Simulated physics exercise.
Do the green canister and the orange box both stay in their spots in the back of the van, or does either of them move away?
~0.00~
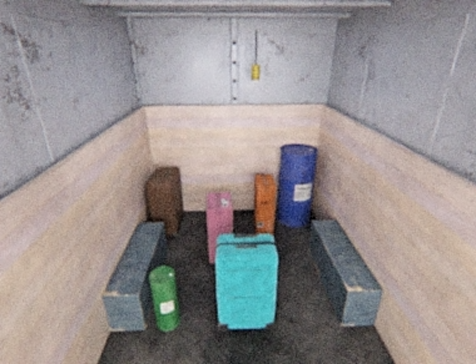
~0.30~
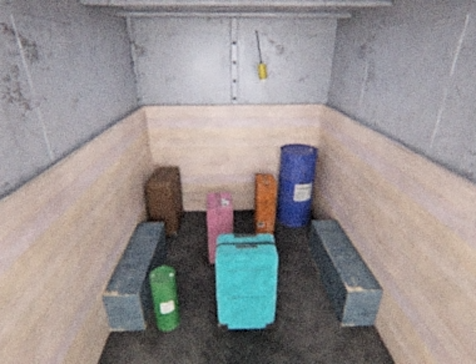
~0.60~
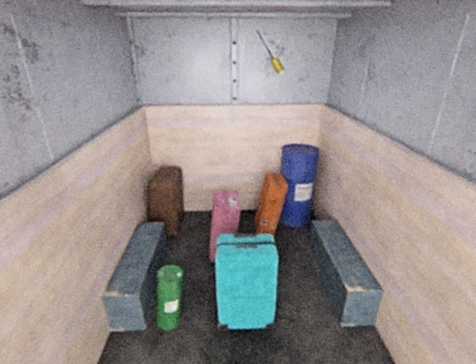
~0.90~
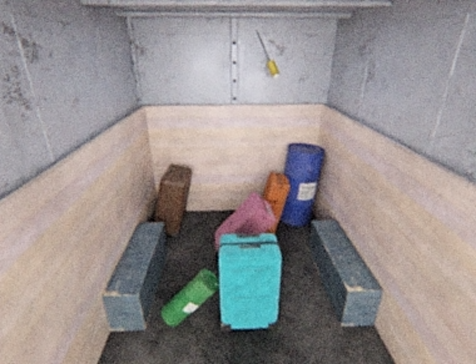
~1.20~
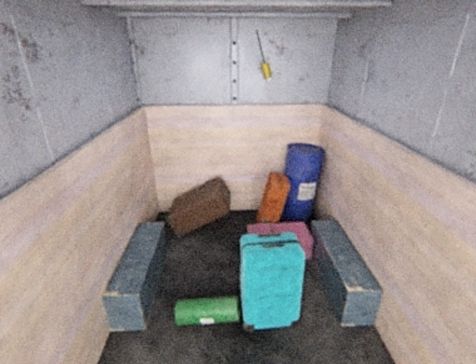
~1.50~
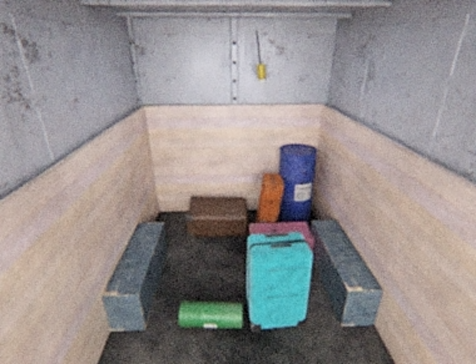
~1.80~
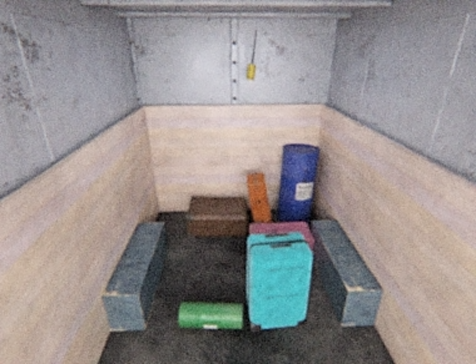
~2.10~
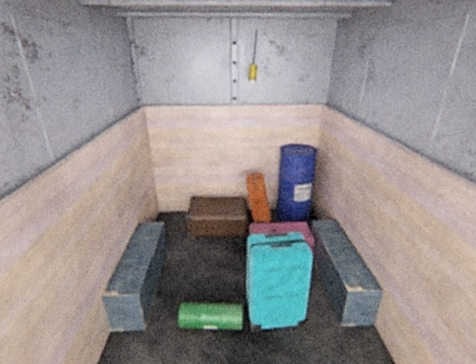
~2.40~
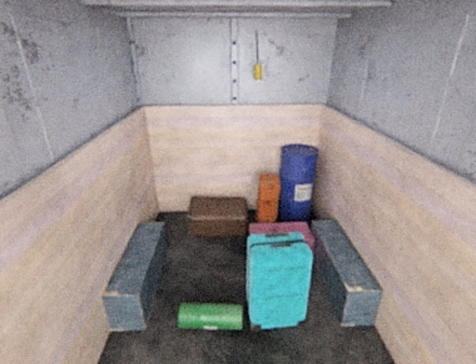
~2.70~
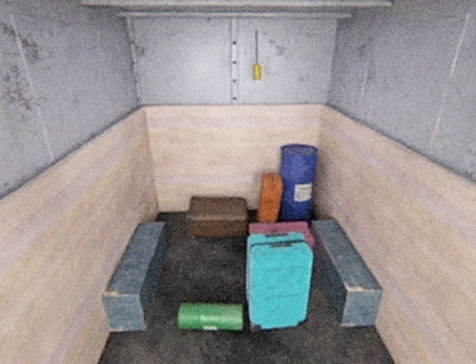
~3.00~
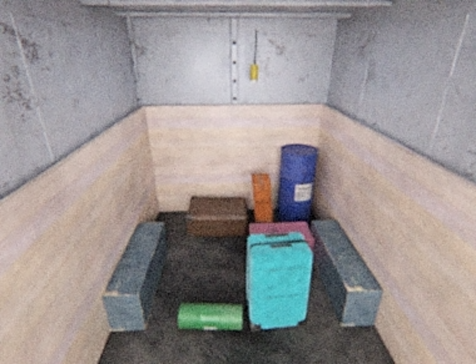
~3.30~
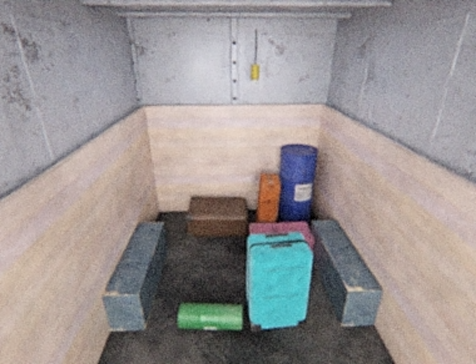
The green canister tips onto its side and leaves its spot. The orange box only rocks and stays put beside the blue drum.
